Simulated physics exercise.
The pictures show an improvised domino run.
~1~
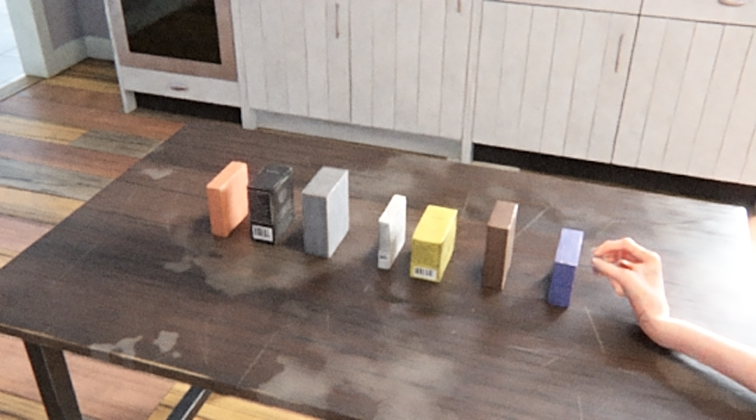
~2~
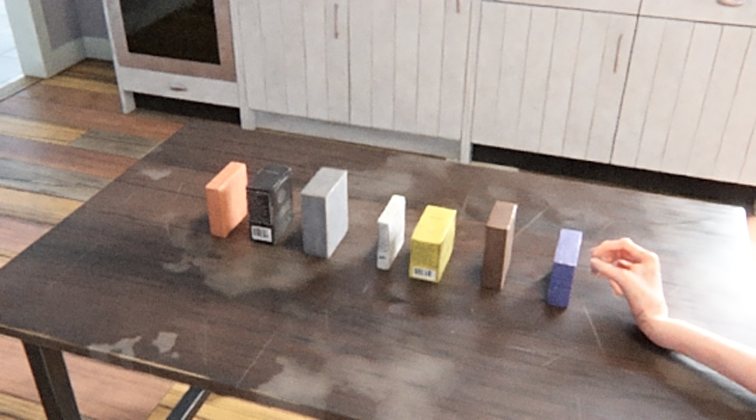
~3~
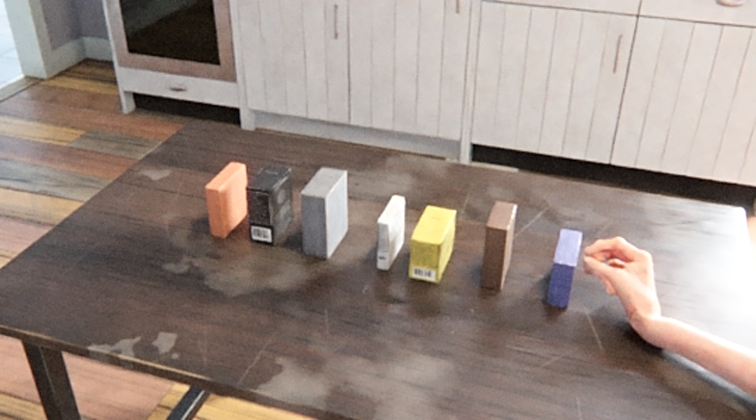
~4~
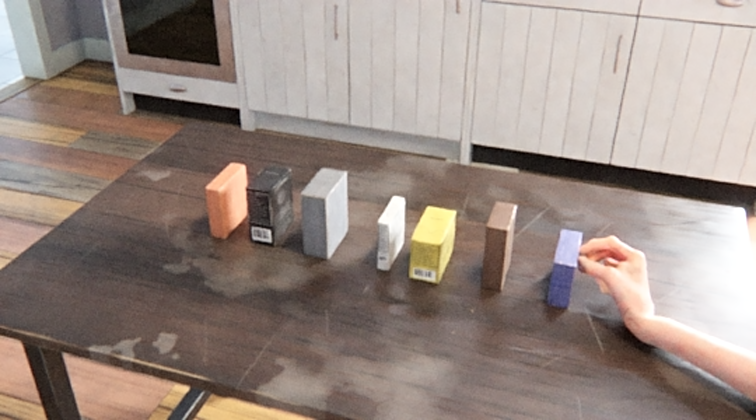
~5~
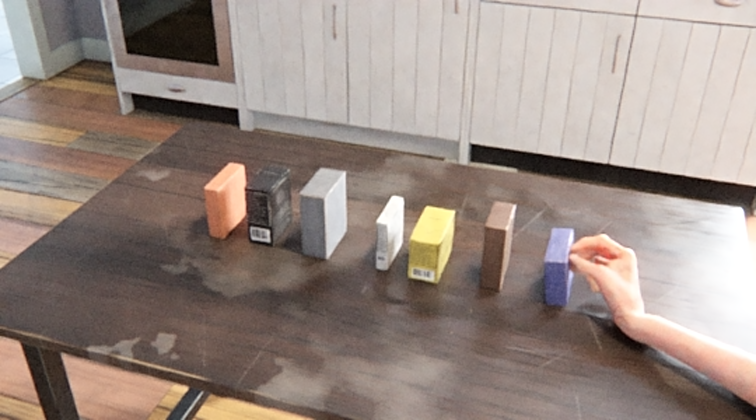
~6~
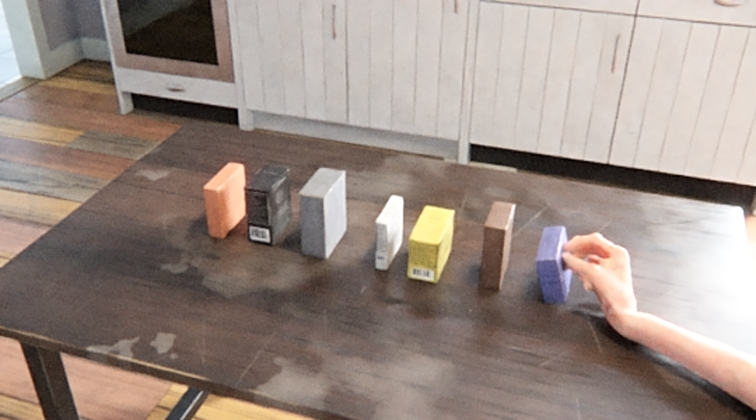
A hand at the right of a dark table reached left to the blue block at the end of a spaced row of seven upright blocks and pushed it, tilting it slightly toward the brown one.
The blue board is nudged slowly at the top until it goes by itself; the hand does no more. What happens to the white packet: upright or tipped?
The white packet is still upright.
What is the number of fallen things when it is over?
1 of them.
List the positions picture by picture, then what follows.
In the first frame, white packet (392, 232); grey block (326, 212).
In the second frame, yellow packet (433, 244); black packet (271, 204).
In the third frame, grey block (325, 213); brown board (498, 246).
In the fourth frame, yellow packet (433, 244); black packet (271, 205).
In the fifth frame, blue board 9° over; grey block (324, 213); brown board (497, 246).
In the sixth frame, blue board 17° over; white packet (390, 232); yellow packet (431, 244).
Then, 0.20 s later than the last frame, blue board 54° over.
Then, 0.50 s later than the last frame, blue board 90° over; brown board tilted by 4°.
Then, 1.20 s later than the last frame, blue board 90° over.
When it is over, all 5 as before. End places, in pixels of the last picture, white packet near (390, 232).
